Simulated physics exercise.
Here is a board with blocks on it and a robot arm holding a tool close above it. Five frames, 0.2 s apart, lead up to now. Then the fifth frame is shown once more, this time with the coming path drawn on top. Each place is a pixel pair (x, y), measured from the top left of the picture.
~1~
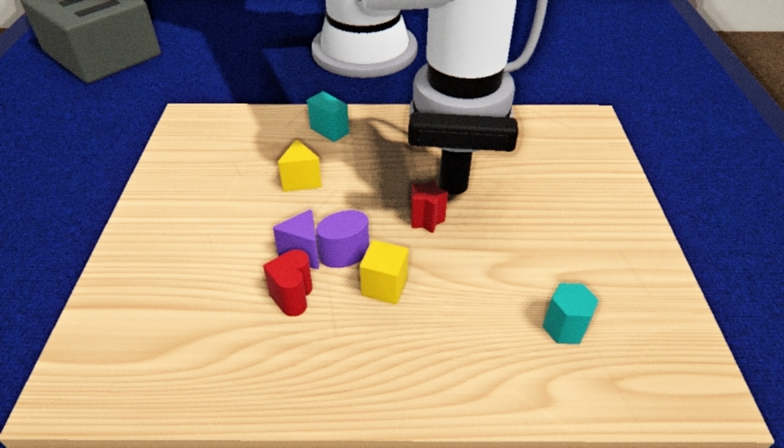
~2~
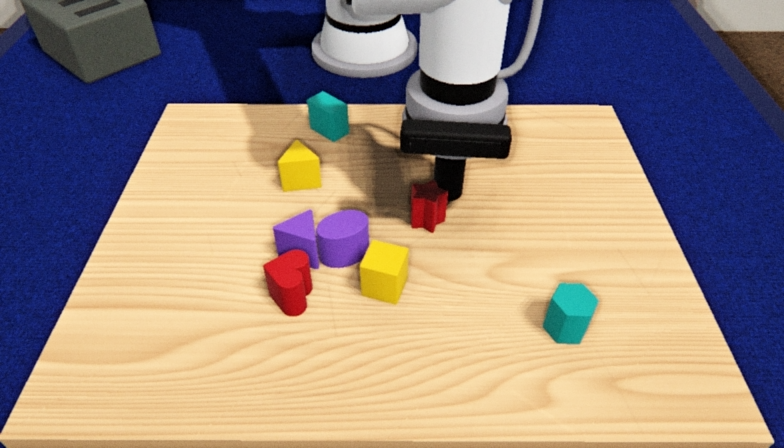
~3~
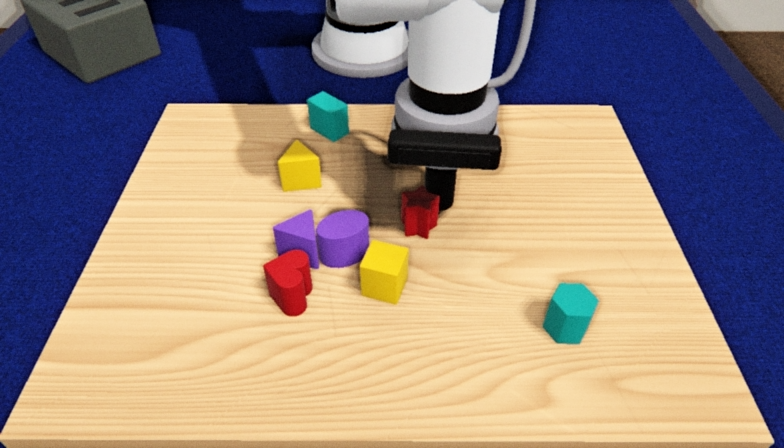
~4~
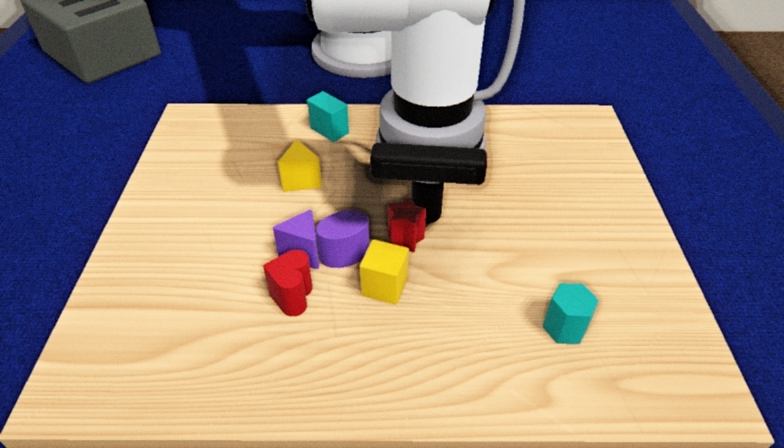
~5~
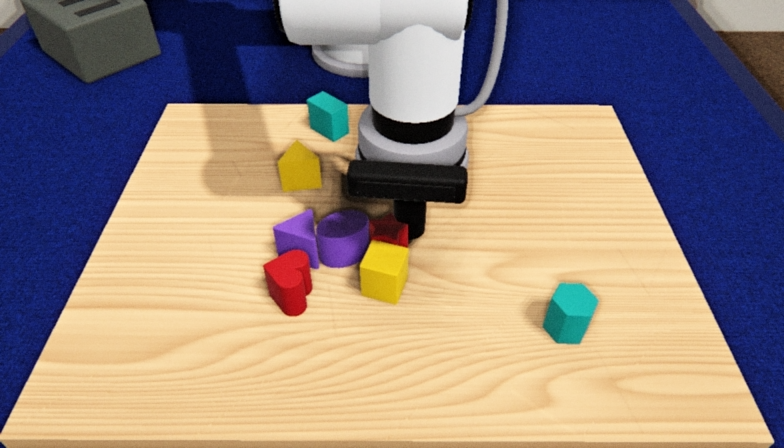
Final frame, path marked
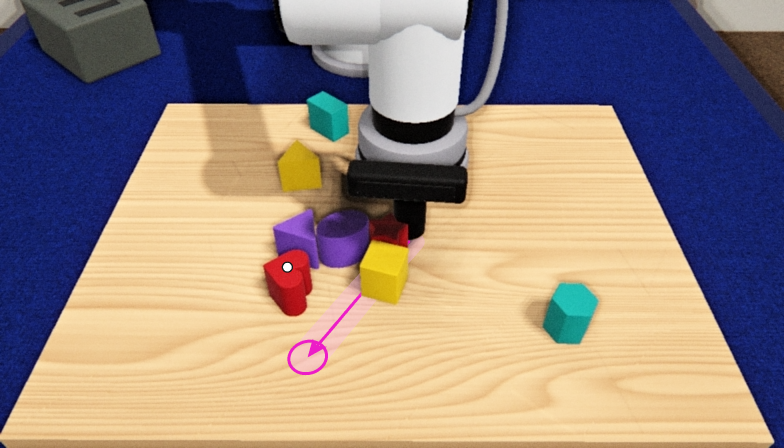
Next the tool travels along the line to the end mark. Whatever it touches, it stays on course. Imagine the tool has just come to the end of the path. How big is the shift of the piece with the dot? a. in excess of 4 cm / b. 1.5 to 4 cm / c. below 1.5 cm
Correct choice: C.
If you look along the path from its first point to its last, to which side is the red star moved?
It goes right.
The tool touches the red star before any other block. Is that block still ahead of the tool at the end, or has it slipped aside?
I'm fairly sure the red star slides away from the front of the tool at some point.
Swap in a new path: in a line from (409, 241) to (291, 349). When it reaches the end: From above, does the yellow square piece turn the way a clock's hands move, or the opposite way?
The block spins anticlockwise.
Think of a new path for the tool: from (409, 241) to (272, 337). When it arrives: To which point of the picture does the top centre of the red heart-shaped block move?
Roughly at (232, 286).
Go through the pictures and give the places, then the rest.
In the first picture, tool's lower end at (454, 186); red heart-shaped block at (287, 267); purple oval at (342, 224); yellow square piece at (385, 257); red star at (428, 191).
In the second picture, tool at (448, 192); blocks still.
In the third picture, tool at (439, 201); red star at (420, 197).
In the fourth picture, tool at (426, 214); red star at (406, 210).
In the fifth picture, tool at (409, 229); red heart-shaped block at (287, 267); purple oval at (342, 224); yellow square piece at (385, 257); red star at (387, 226).
Drawn move, in a line from (409, 241) to (308, 357); the dot is on the red heart-shaped block.
The first path, step by step. One third of the way, tool at (378, 263); purple oval at (322, 234), turned 25° clockwise; yellow square piece at (363, 290), turned 45° anticlockwise; red star at (350, 259).
Two thirds of the way, tool at (343, 302); purple oval at (322, 234), turned 25° clockwise; yellow square piece at (353, 321), turned 80° anticlockwise; red star at (307, 289), turned 35° clockwise.
At the end, tool at (306, 345); red heart-shaped block at (280, 270), turned 30° clockwise; purple oval at (322, 234), turned 25° clockwise; yellow square piece at (344, 343), turned 150° anticlockwise; red star at (282, 303), turned 85° clockwise.
